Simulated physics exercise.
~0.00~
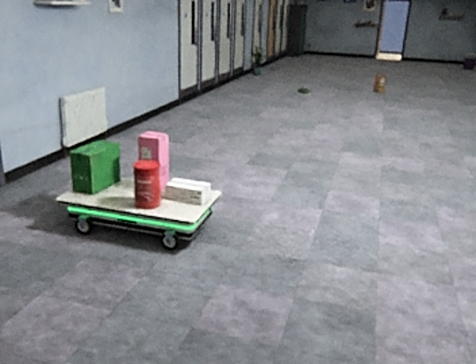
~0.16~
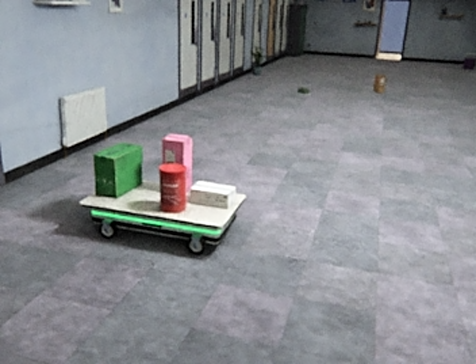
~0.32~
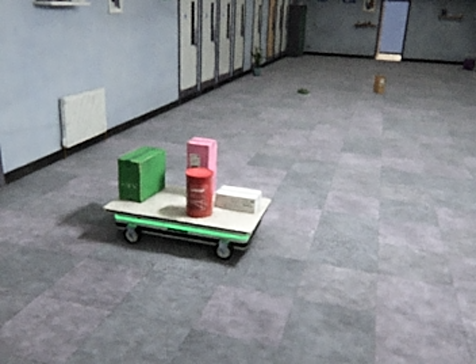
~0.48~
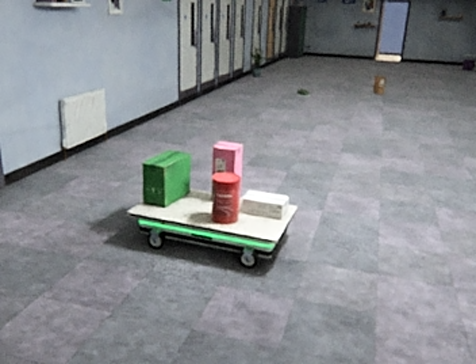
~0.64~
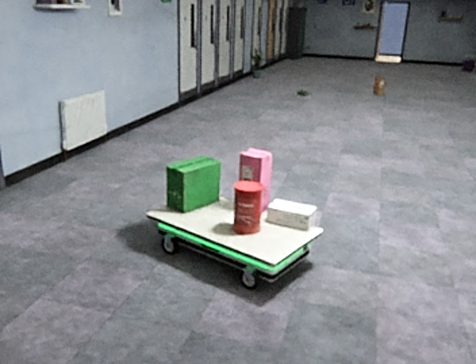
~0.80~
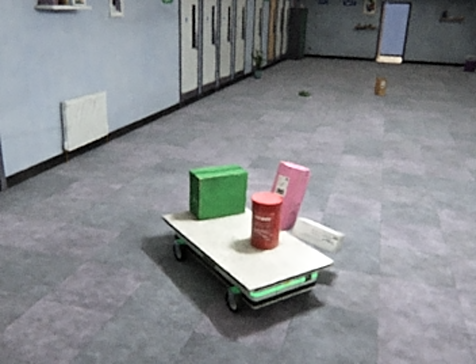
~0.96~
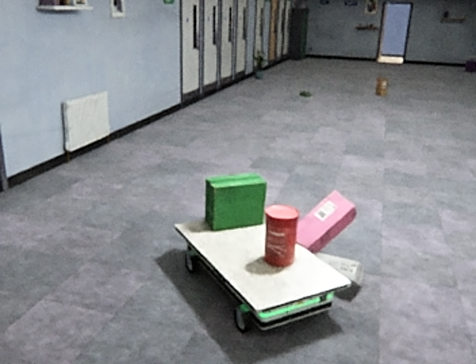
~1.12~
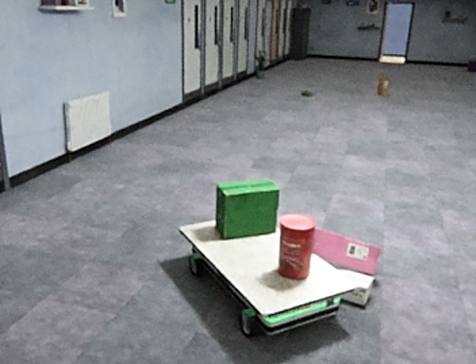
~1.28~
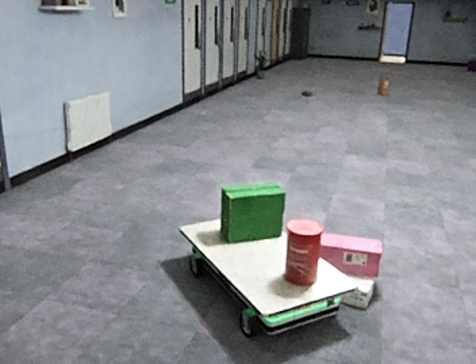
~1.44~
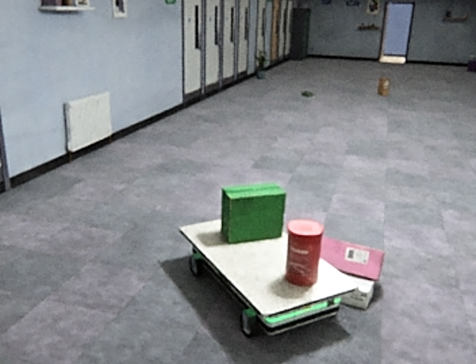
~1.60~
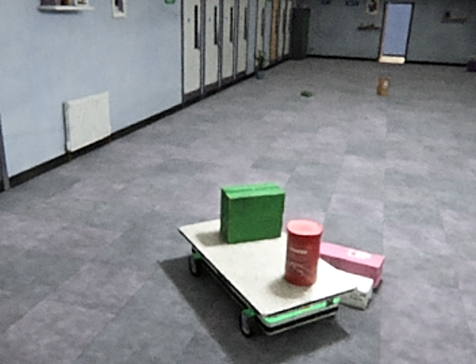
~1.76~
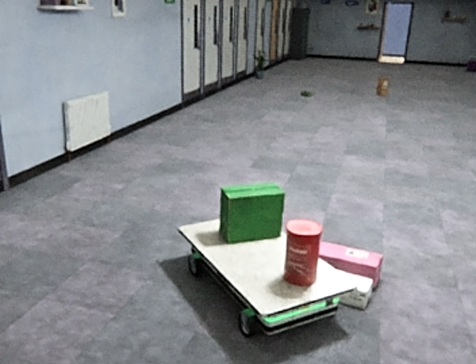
A pink box and a white parcel slid off the right side of a flat cart as it rolled right and swung toward the camera, ending on the floor beside it, while the green box and red pail stayed upright on the stopped cart.
